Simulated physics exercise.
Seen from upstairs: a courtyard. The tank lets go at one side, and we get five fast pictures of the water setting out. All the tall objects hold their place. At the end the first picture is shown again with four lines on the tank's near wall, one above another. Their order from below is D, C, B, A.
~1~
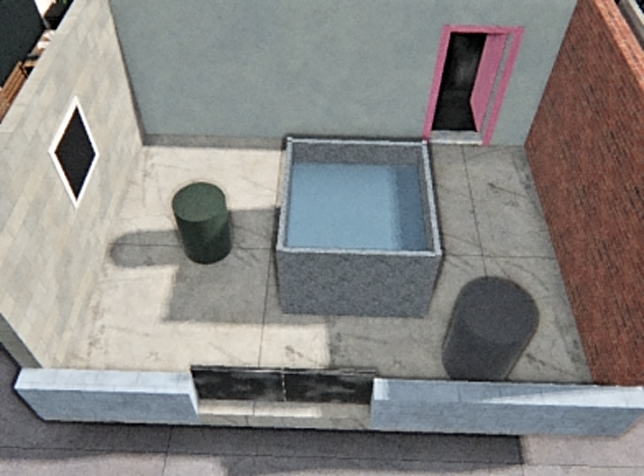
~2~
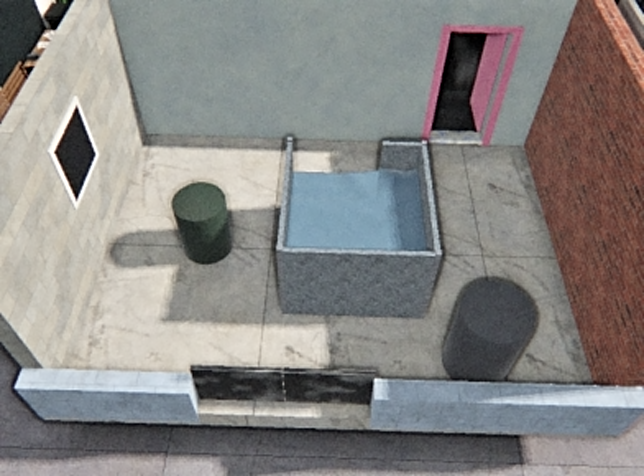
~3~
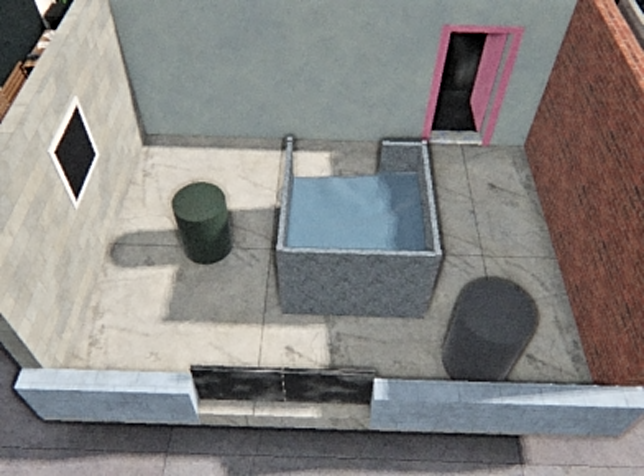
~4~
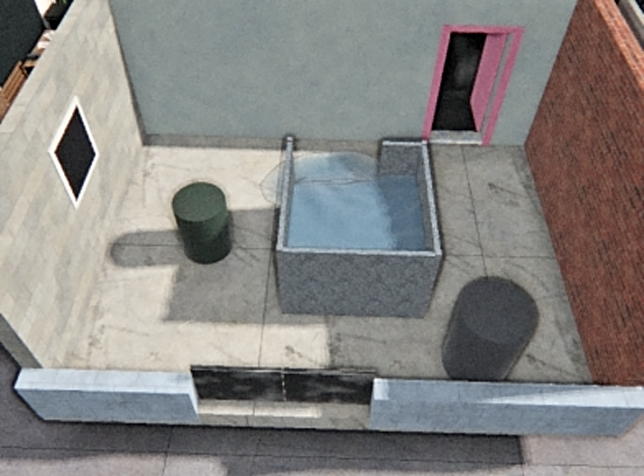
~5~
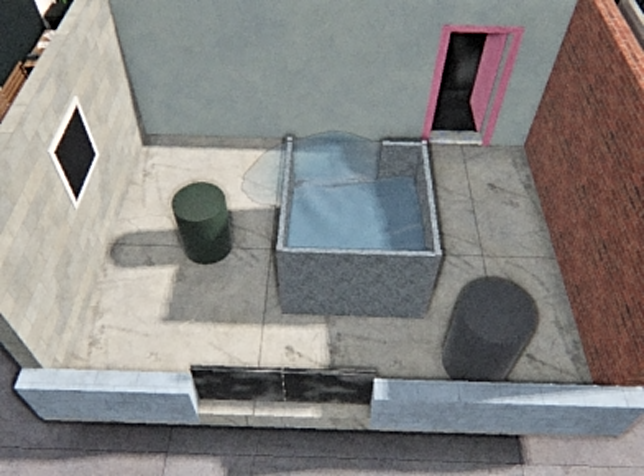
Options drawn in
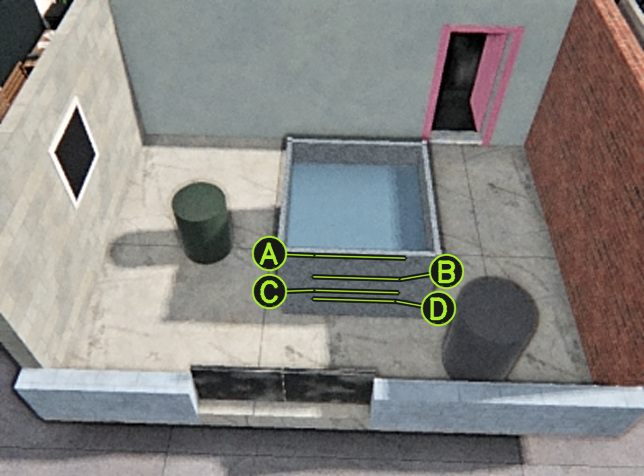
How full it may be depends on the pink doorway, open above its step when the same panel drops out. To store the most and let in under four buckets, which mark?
Go for C.
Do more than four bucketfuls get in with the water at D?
No, not at all.
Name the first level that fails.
Here it is level B.
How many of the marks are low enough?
Two of the four.
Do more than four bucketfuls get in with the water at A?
Yes, that goes wrong.
On the marked copy, A at (359, 256); B at (356, 278); C at (355, 291); D at (354, 300); from the bottom up D, C, B, A.
With A, dozens of bucketfuls pour in.
With B, about 7 bucketfuls get in.
With C, a splash gets over, under a bucket.
With D, nothing gets over.
